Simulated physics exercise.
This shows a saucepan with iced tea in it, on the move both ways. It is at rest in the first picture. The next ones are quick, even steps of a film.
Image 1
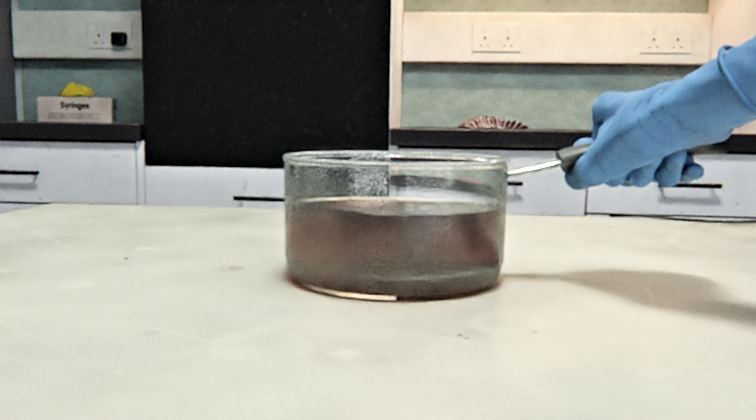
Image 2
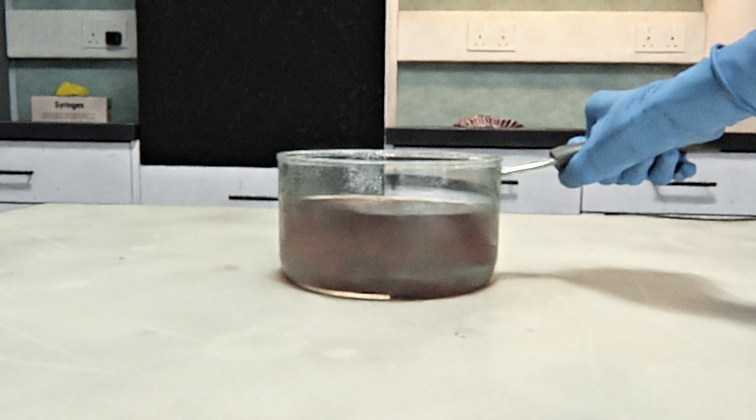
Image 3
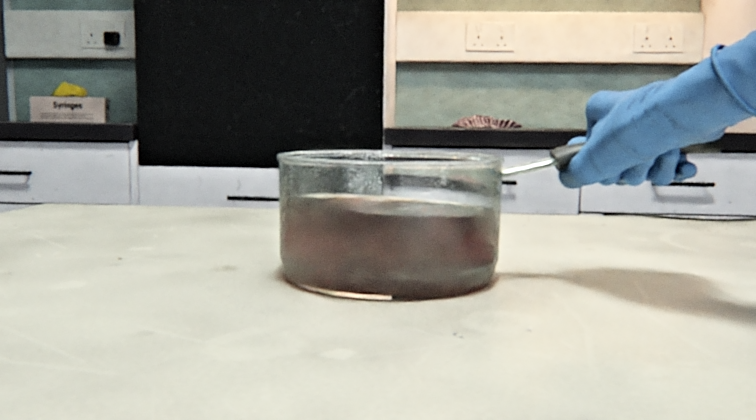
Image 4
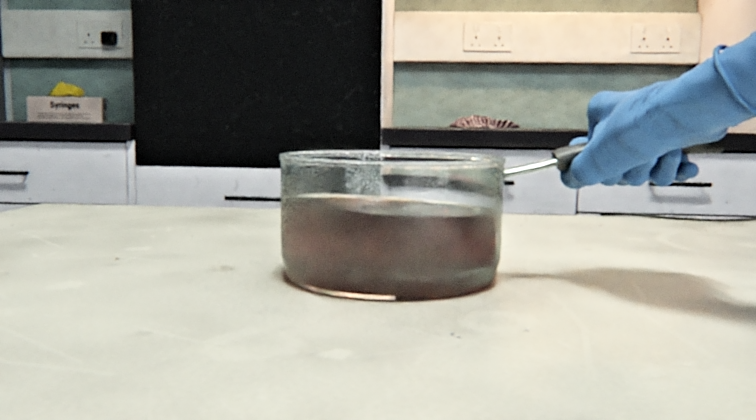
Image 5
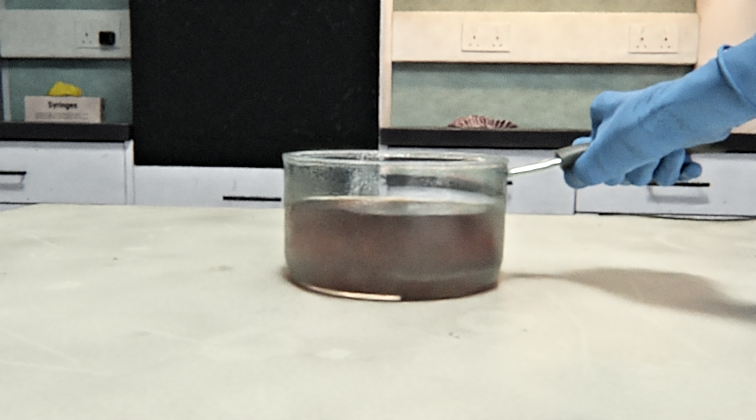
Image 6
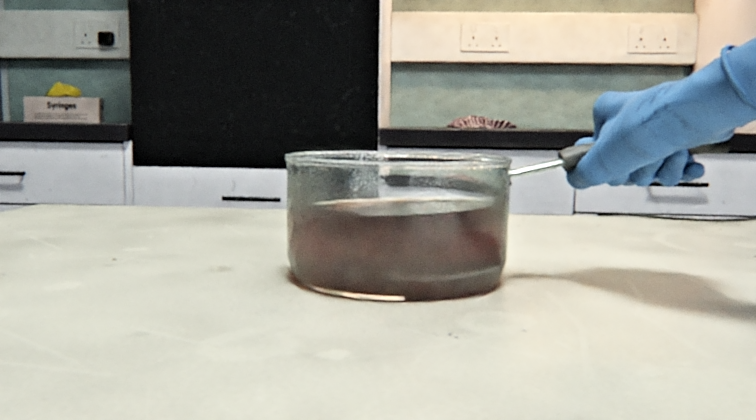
A blue-gloved hand shifts a clear saucepan of dark liquid slightly left, then back right.
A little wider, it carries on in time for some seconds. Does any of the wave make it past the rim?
No.
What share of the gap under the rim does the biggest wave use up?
I'd put it at close to 30 in a hundred.
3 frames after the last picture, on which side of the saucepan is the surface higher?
To the right end.
Next, the highest wave so far climbs under half way to the rim.
Finally, the highest wave so far climbs under half way to the rim; nothing has left it.
